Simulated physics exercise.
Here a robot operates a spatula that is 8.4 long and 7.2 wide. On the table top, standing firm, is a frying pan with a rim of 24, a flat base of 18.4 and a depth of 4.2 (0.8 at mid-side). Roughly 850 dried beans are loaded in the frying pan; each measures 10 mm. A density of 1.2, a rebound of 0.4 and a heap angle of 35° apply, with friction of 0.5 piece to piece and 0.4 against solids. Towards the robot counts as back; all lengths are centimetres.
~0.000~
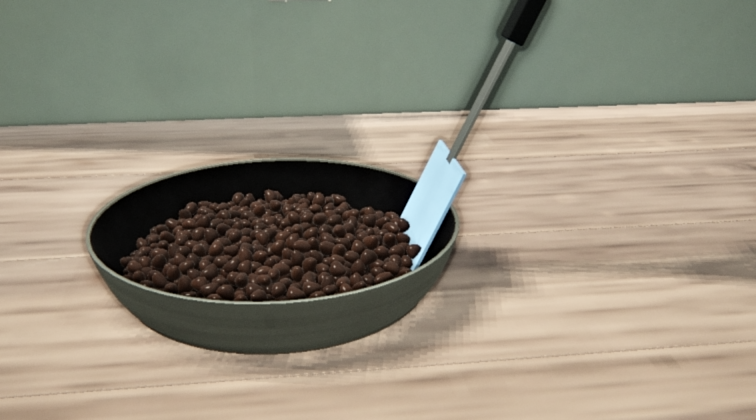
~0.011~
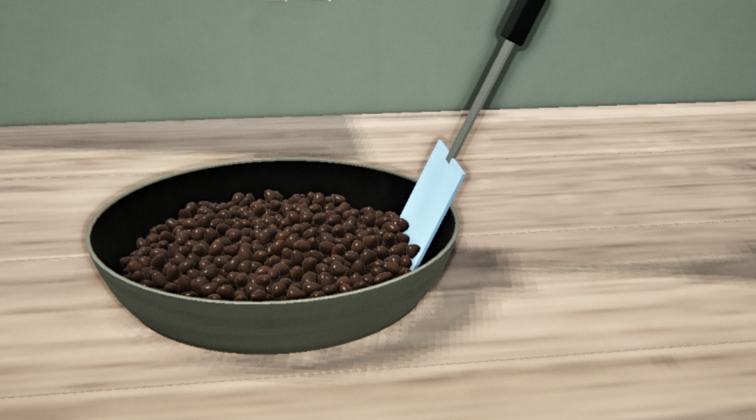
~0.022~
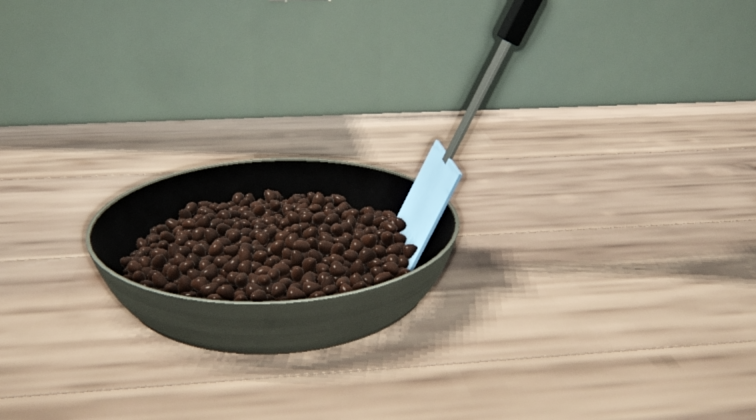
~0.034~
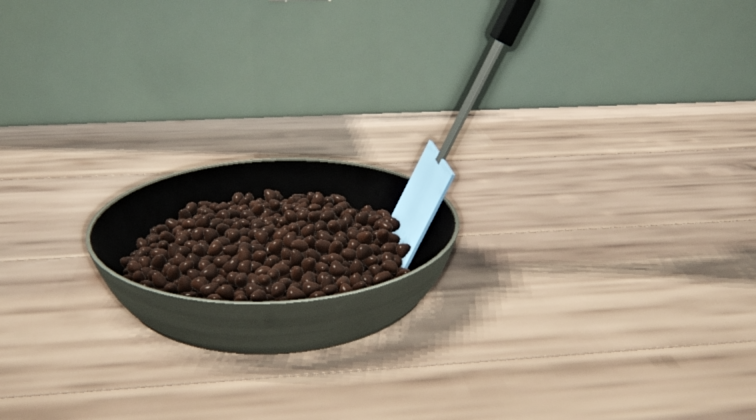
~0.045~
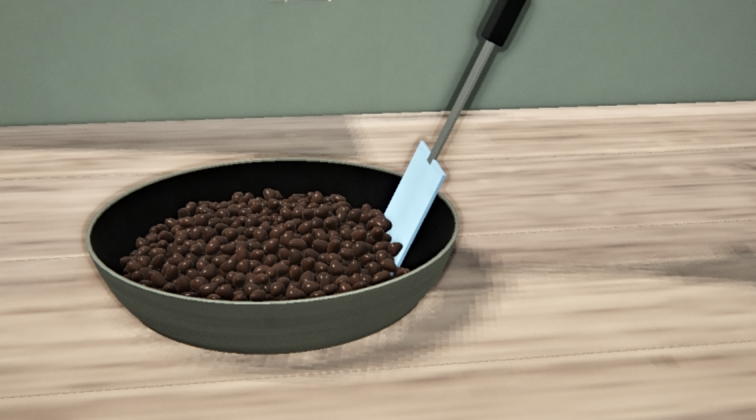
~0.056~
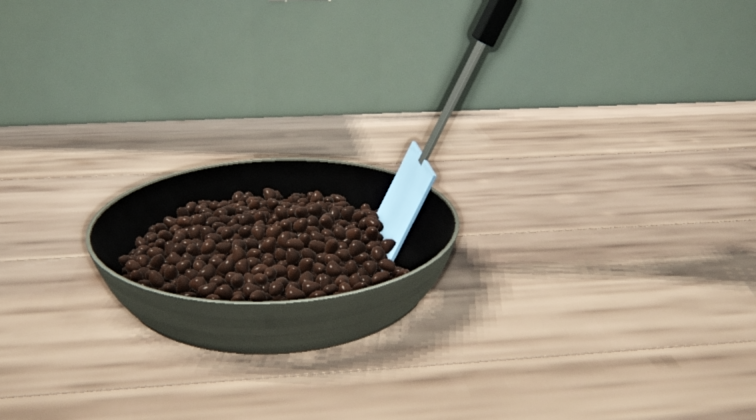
A pale blue spatula with a grey shaft and black handle slides slowly a short way left through a dark green frying pan, pushing the right edge of a heap of glossy dark brown beans slightly inward. The pan stays still on a light wood-grained table before a plain grey-green wall. The view, from slightly above the near side, stays fixed throughout.
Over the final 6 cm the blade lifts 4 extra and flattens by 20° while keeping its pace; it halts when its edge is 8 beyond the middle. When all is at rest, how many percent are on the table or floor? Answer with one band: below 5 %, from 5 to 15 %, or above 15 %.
From 5 to 15 %.
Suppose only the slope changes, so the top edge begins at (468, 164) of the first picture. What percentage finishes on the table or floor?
About 10 per cent.
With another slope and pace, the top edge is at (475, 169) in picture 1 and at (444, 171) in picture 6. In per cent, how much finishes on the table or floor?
Roughly 10 %.
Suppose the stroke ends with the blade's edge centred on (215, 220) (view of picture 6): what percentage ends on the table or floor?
Around 0 percent.
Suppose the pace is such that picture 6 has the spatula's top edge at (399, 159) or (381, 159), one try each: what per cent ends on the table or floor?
Respectively, around 20 and 25 per cent.
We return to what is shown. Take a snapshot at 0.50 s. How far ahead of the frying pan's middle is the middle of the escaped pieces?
Distance ahead of centre: Approx. 16 cm.
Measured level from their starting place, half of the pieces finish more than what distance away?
3 cm.
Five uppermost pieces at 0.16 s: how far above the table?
About 4 cm.
After 0.16 s, sloping 65°, highest piece 4 above the table; 849 in the frying pan.
After 0.25 s, sloping 58°, highest piece 6 above the table; 849 in the frying pan.
After 0.50 s, sloping 45°, highest piece 6 above the table; 792 in the frying pan, 55 on the table or floor, 2 on the blade or in flight.
After 1.55 s, sloping 45°, highest piece 6 above the table; 785 in the frying pan, 64 on the table or floor.
At rest, 785 in the frying pan, 64 on the table or floor. That is 8 % on the table or floor.
